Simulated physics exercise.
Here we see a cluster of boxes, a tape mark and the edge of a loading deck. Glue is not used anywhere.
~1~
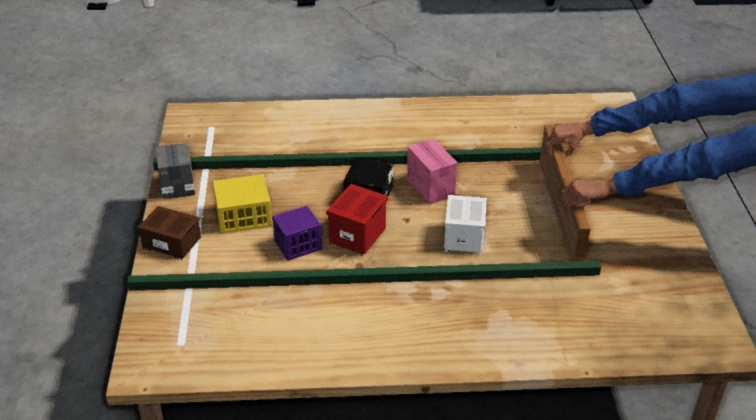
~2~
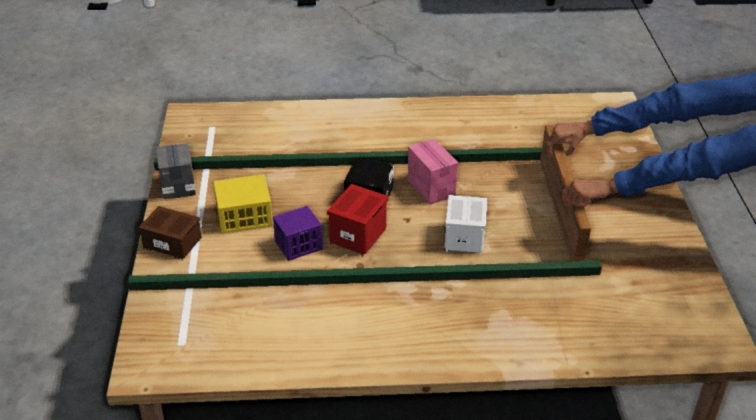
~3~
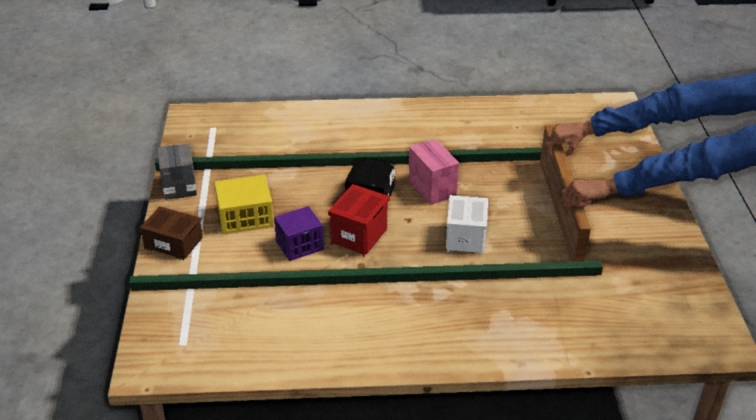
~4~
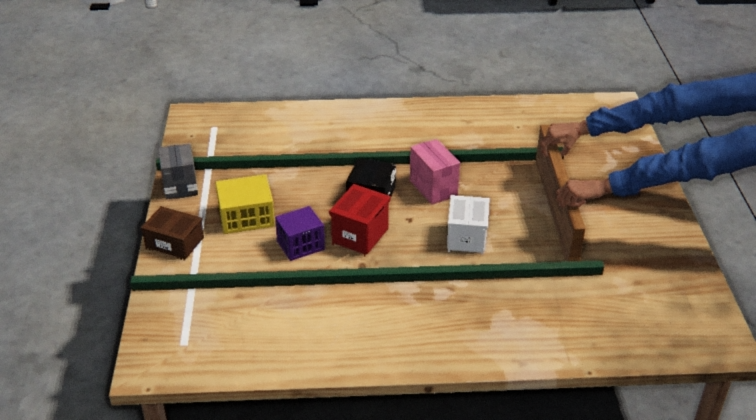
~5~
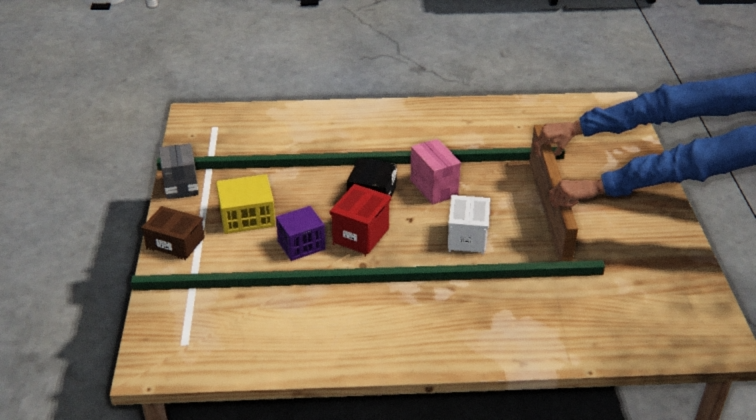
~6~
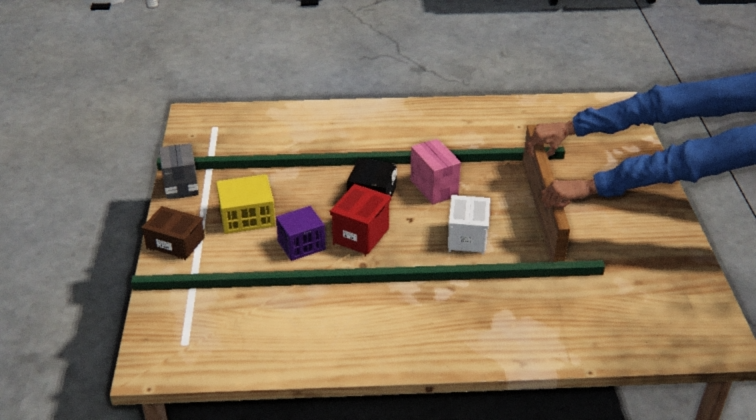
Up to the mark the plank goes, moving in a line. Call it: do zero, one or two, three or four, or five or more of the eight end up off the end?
Five or more end up off it.
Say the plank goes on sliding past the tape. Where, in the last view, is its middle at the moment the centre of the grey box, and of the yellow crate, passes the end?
When the grey box crosses, the middle is near (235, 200); when the yellow crate crosses, near (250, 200).
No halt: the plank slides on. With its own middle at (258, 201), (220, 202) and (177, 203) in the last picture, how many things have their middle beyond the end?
Respectively 1, 4 and 6.
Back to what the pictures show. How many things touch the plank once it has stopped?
Tally at the end: 2.
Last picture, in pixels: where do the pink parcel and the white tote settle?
Pink parcel at (189, 176), white tote at (177, 235).
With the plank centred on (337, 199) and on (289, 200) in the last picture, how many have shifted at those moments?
Counts: 6 / 7.
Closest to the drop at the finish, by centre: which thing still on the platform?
It's the black parcel.
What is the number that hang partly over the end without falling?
The answer comes to 1.
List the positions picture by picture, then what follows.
Grey box (176, 171); brown tote (170, 233); yellow crate (242, 204); plank (563, 192); tape (198, 222), in the first frame.
Brown tote (171, 233); plank (564, 192), in the second frame.
Yellow crate (244, 204); pink parcel (433, 172), in the third frame.
Grey box (178, 171); white tote (468, 225), in the fourth frame.
Brown tote (174, 233); purple crate (301, 233), in the fifth frame.
Grey box (179, 171); brown tote (174, 233); yellow crate (246, 204); plank (544, 192); tape (202, 222), in the sixth frame.
Soon after, none off yet; grey box at rest near (179, 171); brown tote at rest near (174, 233); yellow crate at rest near (246, 204).
Then, none off yet; grey box at rest near (180, 170); brown tote tipped well over near (118, 241); yellow crate moved about its own width near (164, 203).
By the end, the number that fall off is five or more; fallen, red tote, purple crate, yellow crate, brown tote and grey box.
